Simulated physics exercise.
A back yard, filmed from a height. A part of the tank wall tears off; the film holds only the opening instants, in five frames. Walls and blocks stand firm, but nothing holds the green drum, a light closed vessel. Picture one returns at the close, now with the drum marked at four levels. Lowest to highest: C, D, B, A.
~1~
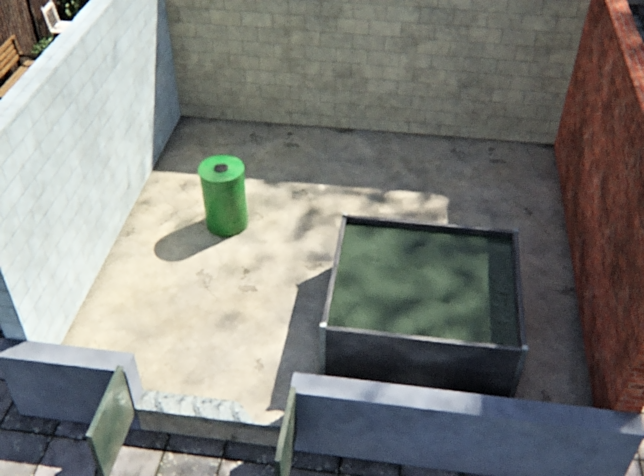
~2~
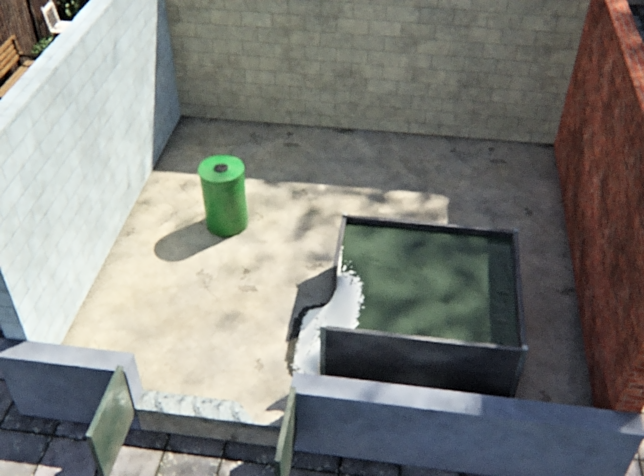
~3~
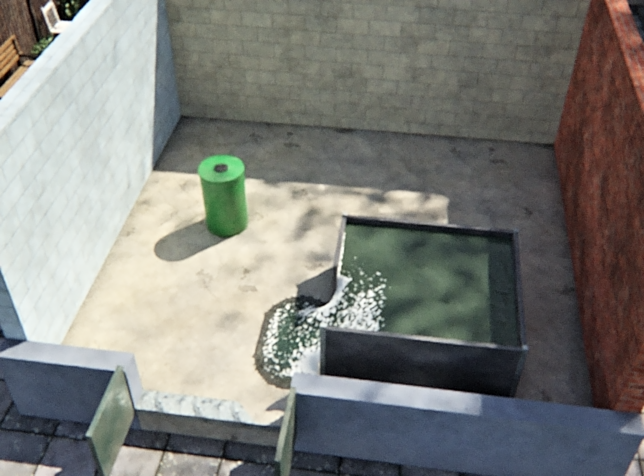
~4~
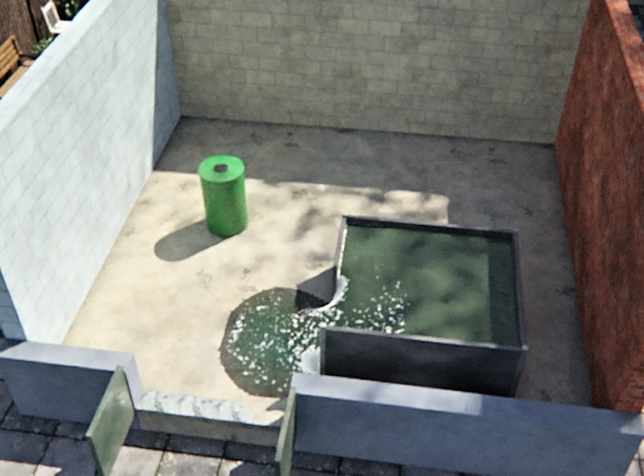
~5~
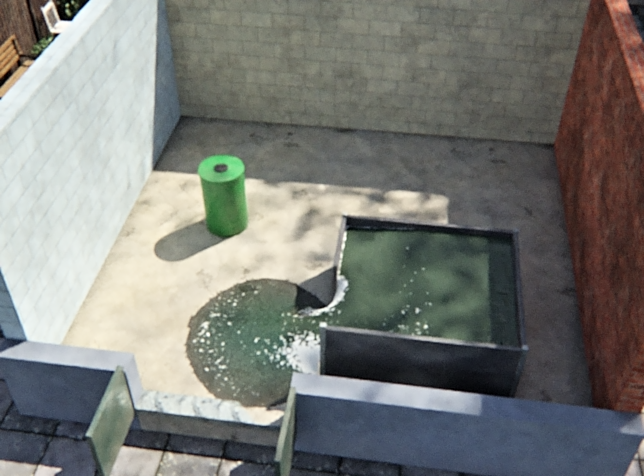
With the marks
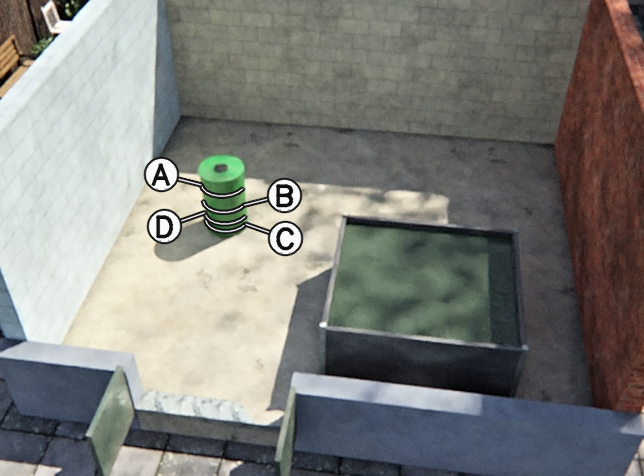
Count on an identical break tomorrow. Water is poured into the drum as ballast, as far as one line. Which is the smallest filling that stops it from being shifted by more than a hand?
It is C.
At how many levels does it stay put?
All of them.
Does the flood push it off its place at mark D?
No.
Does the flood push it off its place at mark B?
No, not at all.
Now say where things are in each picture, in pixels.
In the first picture, lid of the green drum at (222, 168); tank full, its middle at (425, 281); open gate at (213, 366).
In the second picture, 1 % of the ground under water, its edge towards the drum at (310, 312).
In the third picture, 3 % of the ground under water, its edge towards the drum at (276, 310).
In the fourth picture, 5 % of the ground under water, its edge towards the drum at (275, 293).
In the fifth picture, lid of the green drum at (222, 168); 8 % of the ground under water, its edge towards the drum at (249, 286).
In white, A at (218, 195); B at (220, 212); C at (222, 231); D at (221, 223); from the bottom up C, D, B, A.
With A, it does not move.
With B, it does not move.
With C, it does not move.
With D, it does not move.
